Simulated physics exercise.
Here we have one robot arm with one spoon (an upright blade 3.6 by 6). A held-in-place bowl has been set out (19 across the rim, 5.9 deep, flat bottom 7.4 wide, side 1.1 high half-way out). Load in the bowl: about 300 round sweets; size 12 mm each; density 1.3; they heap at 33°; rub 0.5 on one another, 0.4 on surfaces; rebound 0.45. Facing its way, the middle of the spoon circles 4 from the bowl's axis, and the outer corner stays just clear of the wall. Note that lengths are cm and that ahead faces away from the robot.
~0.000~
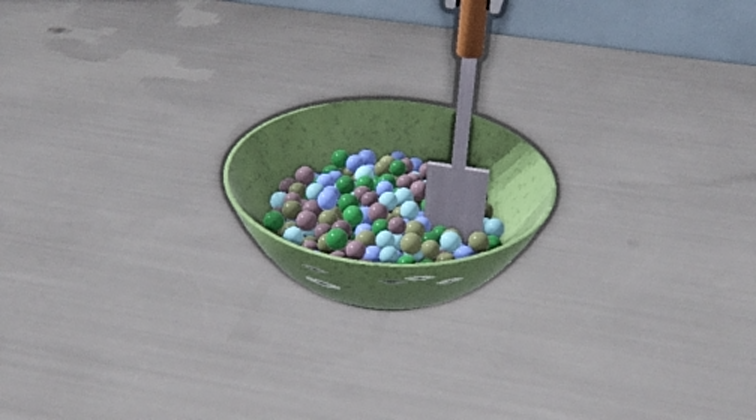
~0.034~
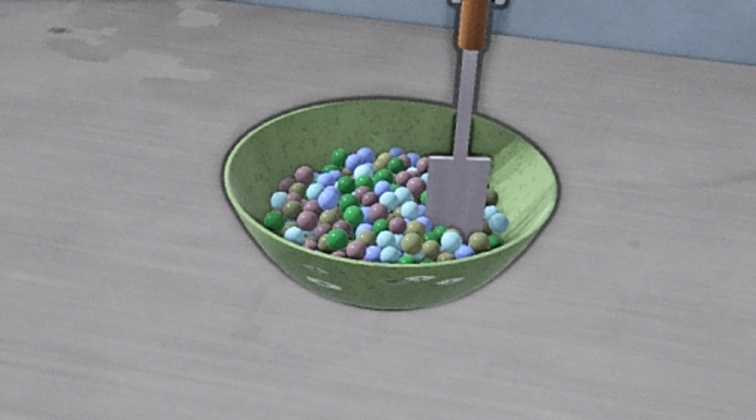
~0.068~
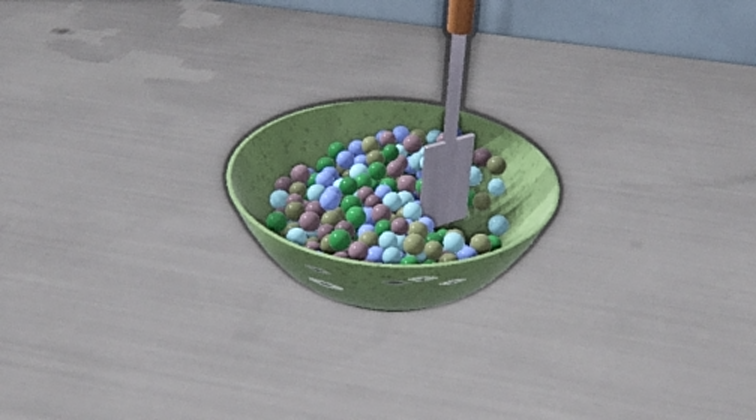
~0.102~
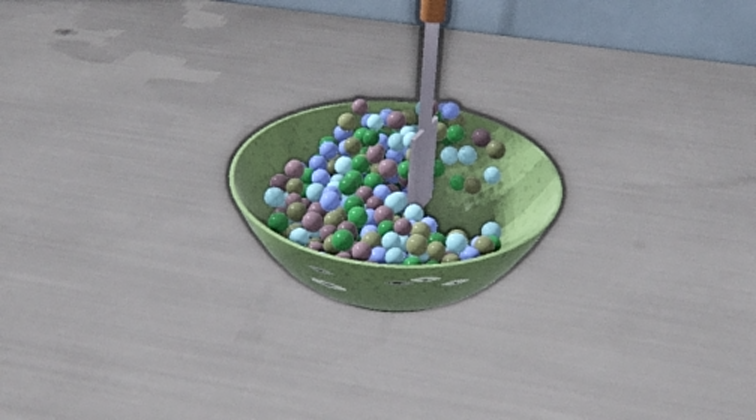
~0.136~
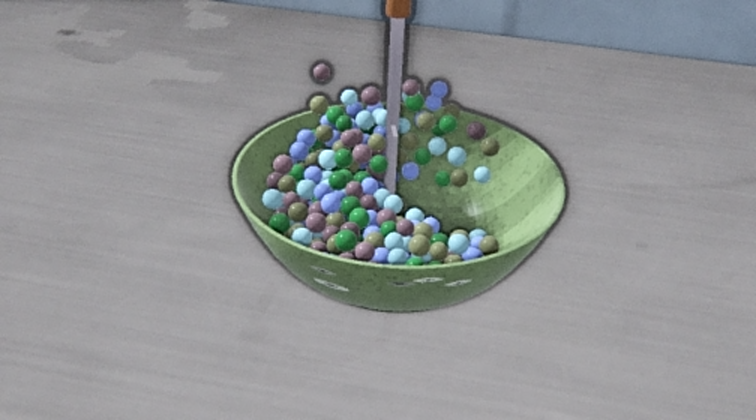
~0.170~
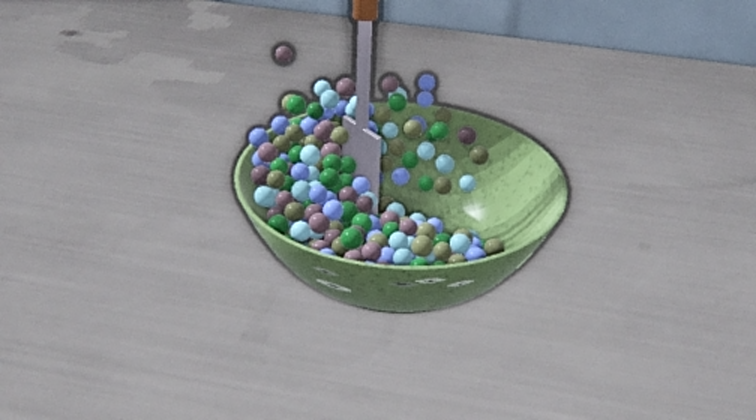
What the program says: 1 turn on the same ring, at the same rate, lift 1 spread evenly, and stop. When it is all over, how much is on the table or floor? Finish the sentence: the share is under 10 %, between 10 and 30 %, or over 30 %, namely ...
The share is between 10 and 30 %.
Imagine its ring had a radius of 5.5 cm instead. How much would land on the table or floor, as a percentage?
It would be near 25 per cent.
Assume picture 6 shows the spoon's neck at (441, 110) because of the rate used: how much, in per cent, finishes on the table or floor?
Some 0 %.
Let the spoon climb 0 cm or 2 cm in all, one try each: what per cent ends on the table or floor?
Near 20 in a hundred, then 15 in a hundred.
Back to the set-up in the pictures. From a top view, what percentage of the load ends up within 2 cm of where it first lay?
Result: Close to 5 per cent of the load.
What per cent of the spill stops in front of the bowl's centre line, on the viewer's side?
Around 70 %.
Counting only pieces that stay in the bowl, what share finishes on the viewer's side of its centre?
Estimate: Some 45 %.
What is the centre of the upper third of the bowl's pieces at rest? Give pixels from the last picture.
It is centred near (455, 214).
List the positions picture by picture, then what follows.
In the first picture, spoon neck at (461, 144), 0° round; upper third of the load around (381, 209), from x 275 to 495, top at y 160; 300 in the bowl.
In the second picture, spoon neck at (462, 135), 14° round; upper third of the load around (387, 201), from x 275 to 500, top at y 155.
In the third picture, spoon neck at (452, 118), 45° round; upper third of the load around (391, 184), from x 275 to 500, top at y 135.
In the fourth picture, spoon neck at (426, 105), 77° round; upper third of the load around (375, 165), from x 275 to 495, top at y 105.
In the fifth picture, spoon neck at (394, 101), 109° round; upper third of the load around (355, 154), from x 275 to 495, top at y 70; 299 in the bowl, 1 in flight or on the tool.
In the sixth picture, spoon neck at (362, 104), 140° round; upper third of the load around (327, 149), from x 260 to 495, top at y 55; 296 in the bowl, 4 in flight or on the tool.
By 0.26 s, 221° round, highest piece 10 above the table; 275 in the bowl, 3 on the table or floor, 22 in flight or on the tool.
By 0.34 s, 301° round, highest piece 9 above the table; 263 in the bowl, 23 on the table or floor, 14 in flight or on the tool.
By 0.58 s, 0° round, highest piece 5 above the table; 246 in the bowl, 54 on the table or floor.
By 1.28 s, 0° round, highest piece 5 above the table; 246 in the bowl, 54 on the table or floor.
Final count, 246 in the bowl, 54 on the table or floor. That is 18 % on the table or floor.
